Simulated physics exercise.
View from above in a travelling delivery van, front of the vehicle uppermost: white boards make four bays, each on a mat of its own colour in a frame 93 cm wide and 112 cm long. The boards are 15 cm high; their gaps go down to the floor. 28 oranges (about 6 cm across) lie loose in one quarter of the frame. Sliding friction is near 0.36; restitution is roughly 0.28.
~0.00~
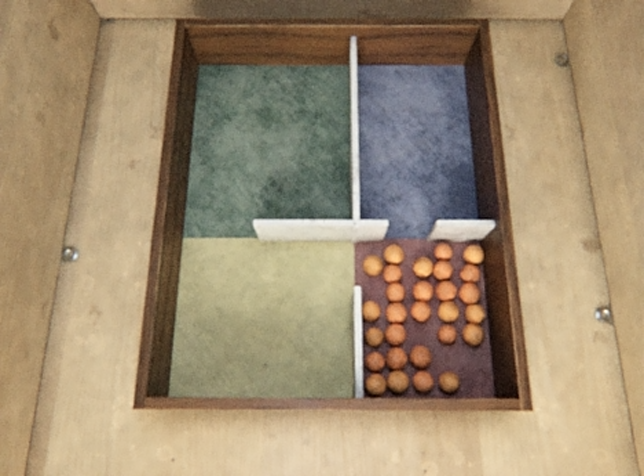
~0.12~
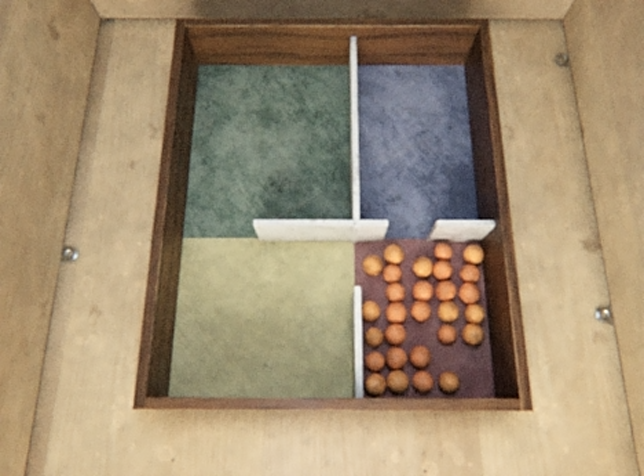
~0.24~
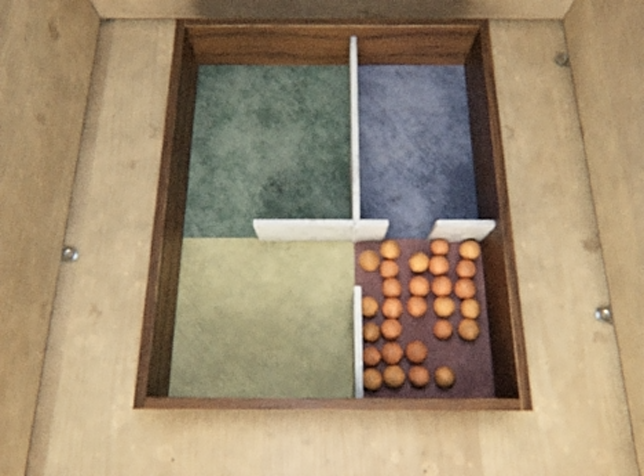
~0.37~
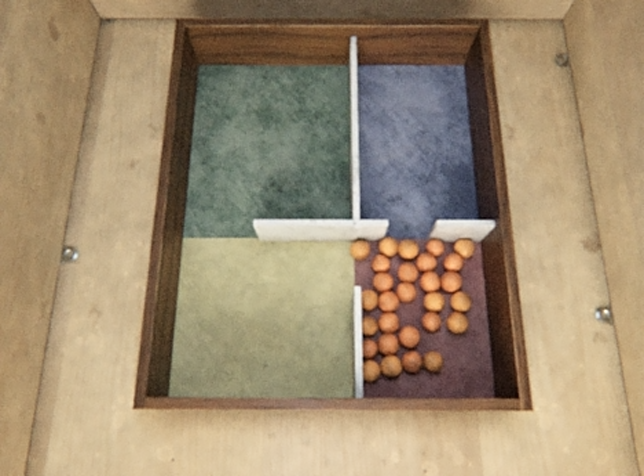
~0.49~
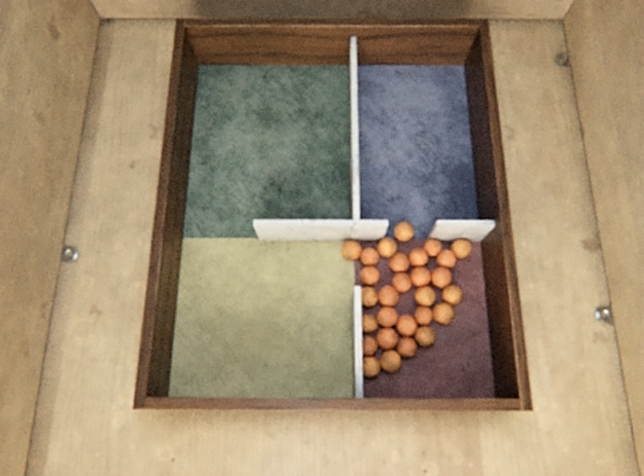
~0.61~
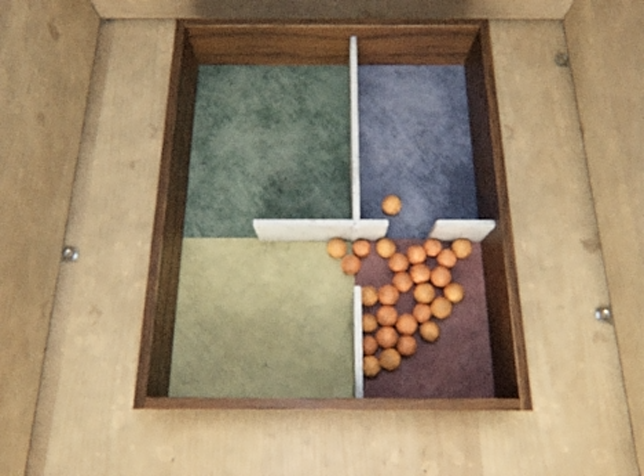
Oranges in the red bay roll up and left, a few passing into neighbouring bays.
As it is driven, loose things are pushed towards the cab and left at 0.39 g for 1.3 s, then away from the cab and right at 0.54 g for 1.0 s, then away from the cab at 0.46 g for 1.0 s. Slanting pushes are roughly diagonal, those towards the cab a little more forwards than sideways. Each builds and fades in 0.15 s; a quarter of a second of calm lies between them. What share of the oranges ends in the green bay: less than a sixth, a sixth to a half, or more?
Under a sixth of the oranges end in the green bay.
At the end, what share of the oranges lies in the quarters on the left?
Some 20 per cent.
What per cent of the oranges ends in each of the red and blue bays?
About: Red 50, blue 20 per cent.
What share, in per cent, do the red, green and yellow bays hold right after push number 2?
Red 50, green 0, yellow 20 per cent.
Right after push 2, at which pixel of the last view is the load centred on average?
Near (427, 310).
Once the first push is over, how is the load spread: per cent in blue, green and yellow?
Blue 20, green 10, yellow 20 per cent.
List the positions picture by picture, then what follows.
In the first frame, middle of the blue mat (413, 146); middle of the green mat (271, 146); middle of the red mat (423, 317); middle of the yellow mat (264, 316); 28 in the red bay; the orange farthest behind, in the direction of the first push, is at (449, 382).
In the second frame, 28 in the red bay; the orange farthest behind, in the direction of the first push, is at (449, 382).
In the third frame, 28 in the red bay; the orange farthest behind, in the direction of the first push, is at (445, 377).
In the fourth frame, 28 in the red bay; the orange farthest behind, in the direction of the first push, is at (433, 362).
In the fifth frame, 26 in the red bay, 1 in the blue bay and 1 in the yellow bay; the orange farthest behind, in the direction of the first push, is at (425, 337).
In the sixth frame, 25 in the red bay, 1 in the blue bay and 2 in the yellow bay; the orange farthest behind, in the direction of the first push, is at (430, 331).
After push 1 (1.54 s), 13 in the red bay, 7 in the blue bay, 2 in the green bay and 6 in the yellow bay.
After push 2 (2.79 s), 14 in the red bay, 7 in the blue bay, 1 in the green bay and 6 in the yellow bay.
After push 3 (4.04 s), 14 in the red bay, 7 in the blue bay, 1 in the green bay and 6 in the yellow bay.
When it is over (at 4.32 s), 14 in the red bay, 7 in the blue bay, 1 in the green bay and 6 in the yellow bay. Asked share, 1 of 28, 4 per cent.
